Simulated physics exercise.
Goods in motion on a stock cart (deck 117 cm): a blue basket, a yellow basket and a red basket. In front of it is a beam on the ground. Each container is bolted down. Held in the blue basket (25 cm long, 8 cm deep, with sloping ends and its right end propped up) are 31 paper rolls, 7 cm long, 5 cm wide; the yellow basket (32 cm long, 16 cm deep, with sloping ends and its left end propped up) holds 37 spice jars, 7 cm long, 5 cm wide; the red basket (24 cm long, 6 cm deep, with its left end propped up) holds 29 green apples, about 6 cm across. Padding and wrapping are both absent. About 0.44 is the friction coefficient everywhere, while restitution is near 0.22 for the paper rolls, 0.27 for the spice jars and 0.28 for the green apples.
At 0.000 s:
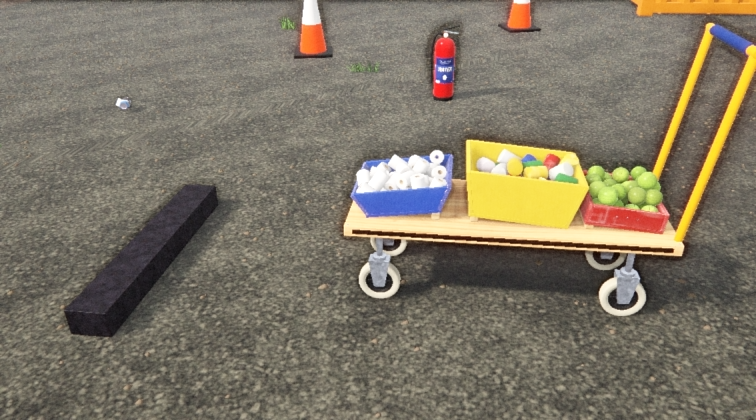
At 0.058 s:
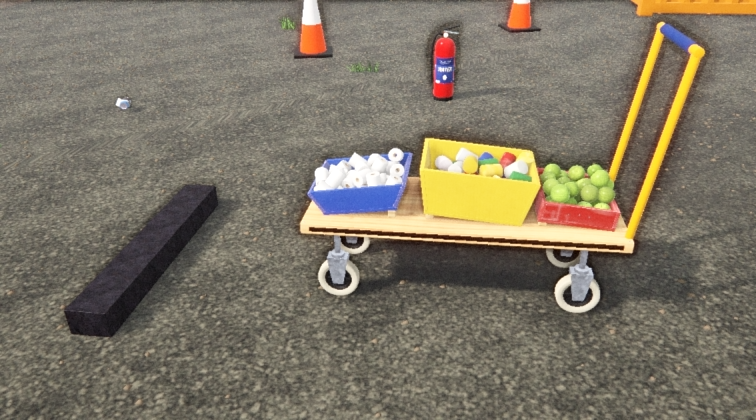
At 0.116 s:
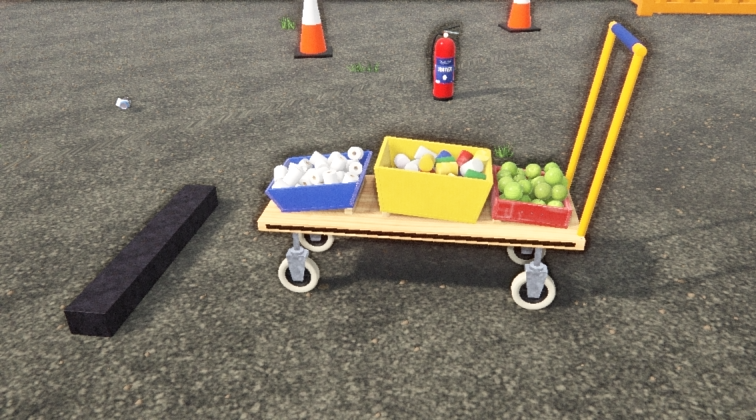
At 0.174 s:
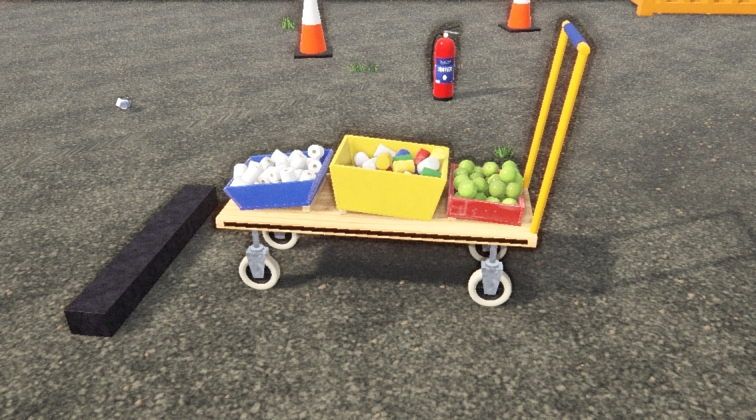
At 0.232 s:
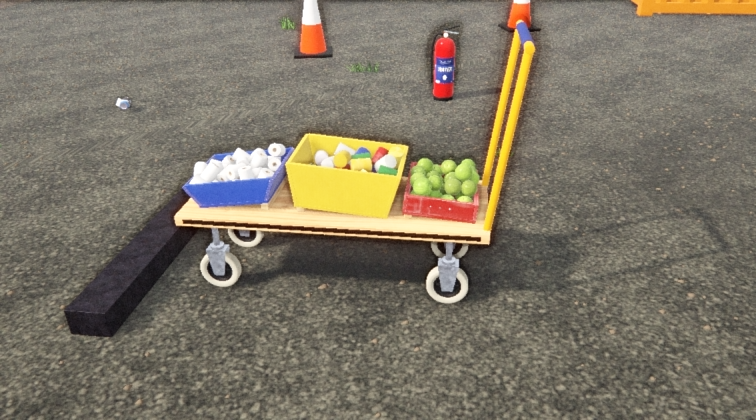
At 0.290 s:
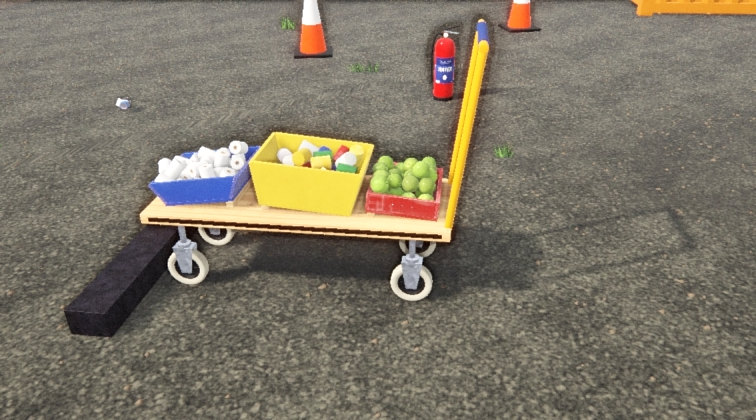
In this clip, a flat cart with a yellow handle carries a blue basket of white rolls, a yellow basket of mixed colourful items and a red basket of green apples, rolling left across asphalt toward a dark beam.
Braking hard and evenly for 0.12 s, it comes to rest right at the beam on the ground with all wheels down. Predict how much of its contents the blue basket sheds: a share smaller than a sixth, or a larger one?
It sheds a larger share than a sixth.
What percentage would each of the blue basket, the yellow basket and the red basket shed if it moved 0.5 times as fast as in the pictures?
Then the blue basket sheds 0 per cent, the yellow basket 0 per cent, and the red basket 0 per cent.
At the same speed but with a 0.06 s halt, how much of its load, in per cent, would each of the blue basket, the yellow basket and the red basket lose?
You'd end up with blue basket at 40 %, yellow basket at 10 % and red basket at 20 %.
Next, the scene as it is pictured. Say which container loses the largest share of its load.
Answer: The blue basket.
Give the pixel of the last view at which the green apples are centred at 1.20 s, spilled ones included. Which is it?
I'd say near (382, 186).
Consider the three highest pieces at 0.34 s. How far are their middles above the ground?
Height, averaged: Around 52 cm.
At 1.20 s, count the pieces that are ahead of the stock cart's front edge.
Roughly 8 pieces.
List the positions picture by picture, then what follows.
In the first picture (we follow the rim corner now nearest the camera), blue basket at (448, 187); yellow basket at (585, 186); 85 cm still to roll; nothing out yet.
Blue basket at (402, 185); yellow basket at (537, 184); 69 cm still to roll, in the second picture.
Blue basket at (357, 182); yellow basket at (489, 181); 53 cm still to roll, in the third picture.
Blue basket at (314, 180); yellow basket at (443, 179); 36 cm still to roll, in the fourth picture.
Blue basket at (271, 178); yellow basket at (397, 177); 20 cm still to roll, in the fifth picture.
Blue basket at (235, 176); yellow basket at (359, 175); stopping; nothing out yet, in the sixth picture.
After 0.34 s, 0 of 31 out of the blue basket, 0 of 37 out of the yellow basket and 0 of 29 out of the red basket.
After 0.46 s, 6 of 31 out of the blue basket, 0 of 37 out of the yellow basket and 2 of 29 out of the red basket.
After 0.69 s, 9 of 31 out of the blue basket, 2 of 37 out of the yellow basket and 3 of 29 out of the red basket.
Final count (at 1.20 s), 9 of 31 out of the blue basket, 2 of 37 out of the yellow basket and 3 of 29 out of the red basket. Asked share, 9 of 31, 29 per cent.
